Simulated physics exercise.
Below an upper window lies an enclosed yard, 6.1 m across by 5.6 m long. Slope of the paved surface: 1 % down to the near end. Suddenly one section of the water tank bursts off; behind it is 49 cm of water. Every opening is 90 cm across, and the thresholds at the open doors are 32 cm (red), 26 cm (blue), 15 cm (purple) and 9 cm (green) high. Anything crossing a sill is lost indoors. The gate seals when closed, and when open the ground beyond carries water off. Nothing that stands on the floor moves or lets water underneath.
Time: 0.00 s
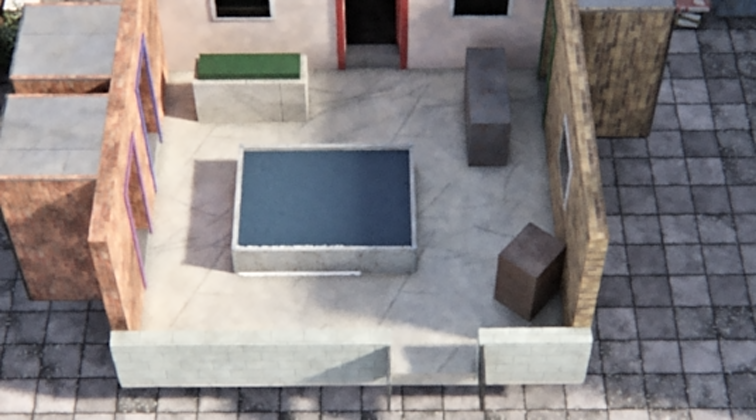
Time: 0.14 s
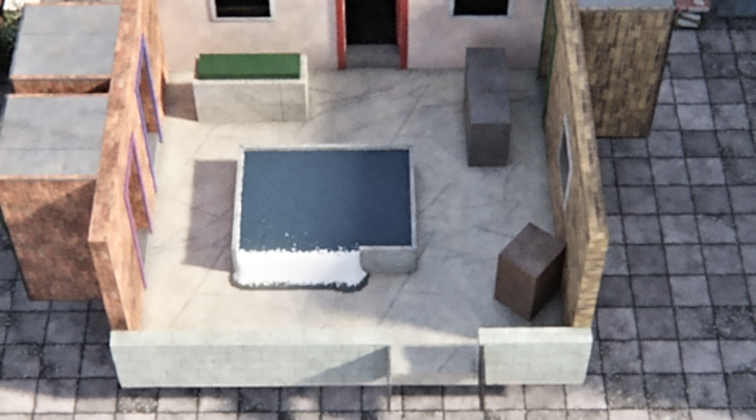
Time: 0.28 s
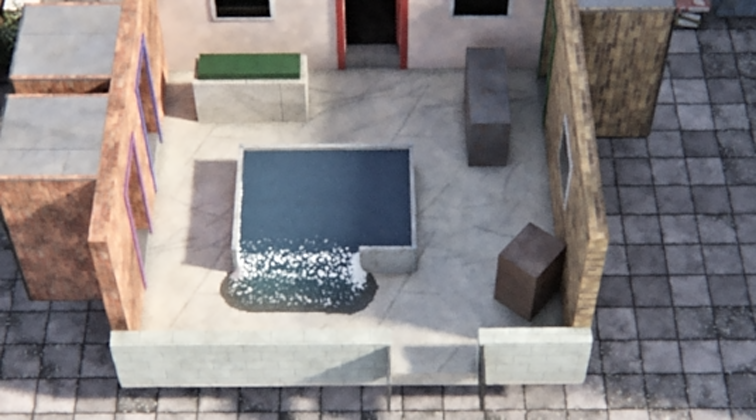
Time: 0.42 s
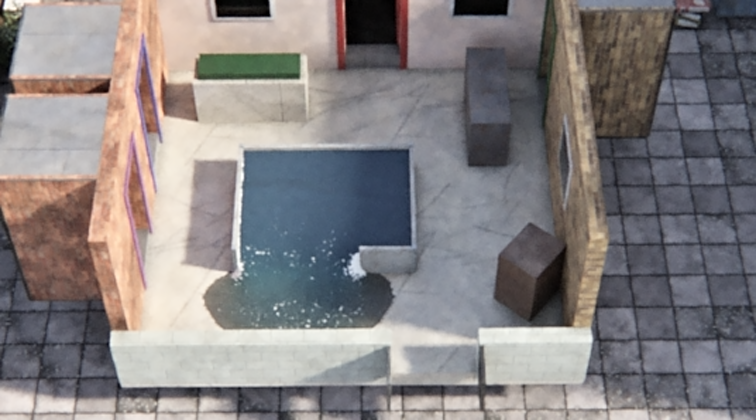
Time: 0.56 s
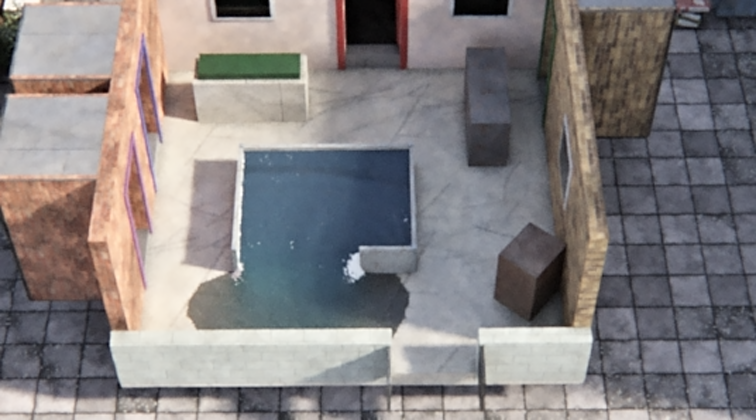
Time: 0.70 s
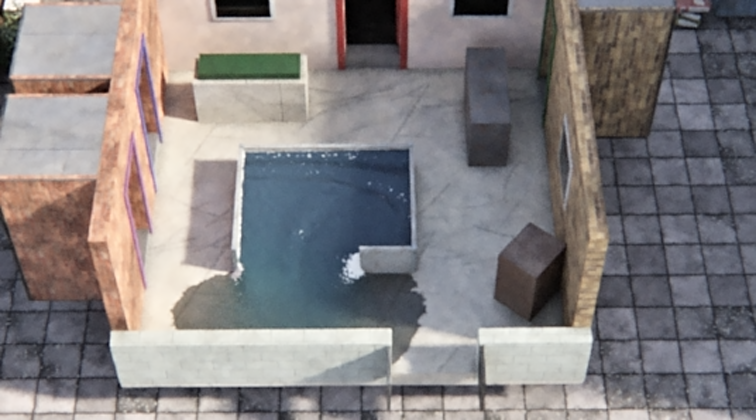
To begin with, a raised rectangular tank of dark blue water sits still in a walled yard. Its front side gives way left of the near right corner, and white, foaming water pours out toward the low front wall. The dark pool spreads sideways along the wall as the foam thins.
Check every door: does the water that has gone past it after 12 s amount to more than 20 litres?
In the end red door: Limit not crossed; blue door: Limit not crossed; purple door: Limit not crossed; green door: Limit not crossed.
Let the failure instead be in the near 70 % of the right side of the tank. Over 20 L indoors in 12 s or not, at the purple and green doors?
For purple, too little; for green, too much.
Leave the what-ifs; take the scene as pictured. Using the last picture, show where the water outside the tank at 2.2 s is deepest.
Look around (138, 360).
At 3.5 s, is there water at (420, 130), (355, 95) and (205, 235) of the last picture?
First spot not yet wet, second not yet wet, third submerged.
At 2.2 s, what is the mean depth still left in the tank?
It averages close to 24 cm.
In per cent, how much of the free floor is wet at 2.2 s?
Wet share: About 30 %.
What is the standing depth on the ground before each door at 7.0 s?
Measured in centimetres, the red door gives 4, the blue door 10, the purple door 9 and the green door 6.
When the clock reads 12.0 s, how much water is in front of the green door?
Depth: Approx. 8.5 cm.
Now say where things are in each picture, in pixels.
The water tank at (325, 199) is whole and still, 49 cm deep, in the first picture.
Water pours out at (299, 263) and has run 1.0 m, to (236, 283); typically 8 cm deep outside, 49 cm at the water tank's back, in the second picture.
Water pours out at (299, 264) and has run 1.1 m, to (227, 293); typically 10 cm deep outside, 49 cm at the water tank's back, in the third picture.
The front is at (221, 317), 1.4 m from the gap at (299, 265); 2.4 m2 of floor is under water; 49 cm left at the back of the water tank, in the fourth picture.
Water pours out at (299, 264) and has run 1.7 m, to a hidden place; typically 7 cm deep outside, 47 cm at the water tank's back, in the fifth picture.
The front is at a hidden place, 2.0 m from the gap at (299, 265); 4.0 m2 of floor is under water; 41 cm left at the back of the water tank, in the sixth picture.
After 1.4 s water covers 20 % of the floor and is deepest (40 cm) near (278, 359); red door not reached, blue door not reached, purple door not reached, green door not reached.
After 2.2 s water covers 30 % of the floor and is deepest (48 cm) near (138, 360); red door not reached, blue door not reached, purple door 7 cm at the sill, 0 L in, green door not reached.
After 3.5 s water covers 60 % of the floor and is deepest (30 cm) near (138, 360); red door not reached, blue door 4 cm at the sill, 0 L in, purple door 14 cm at the sill, 0 L in, green door not reached.
After 7.0 s water covers 95 % of the floor and is deepest (14 cm) near (167, 95); red door 4 cm at the sill, 0 L in, blue door 10 cm at the sill, 0 L in, purple door 9 cm at the sill, 1 L in, green door 6 cm at the sill, 0 L in.
After 12.0 s water covers 95 % of the floor and is deepest (11 cm) near (533, 225); red door 7 cm at the sill, 0 L in, blue door 6 cm at the sill, 0 L in, purple door 7 cm at the sill, 1 L in, green door 9 cm at the sill, 4 L in.
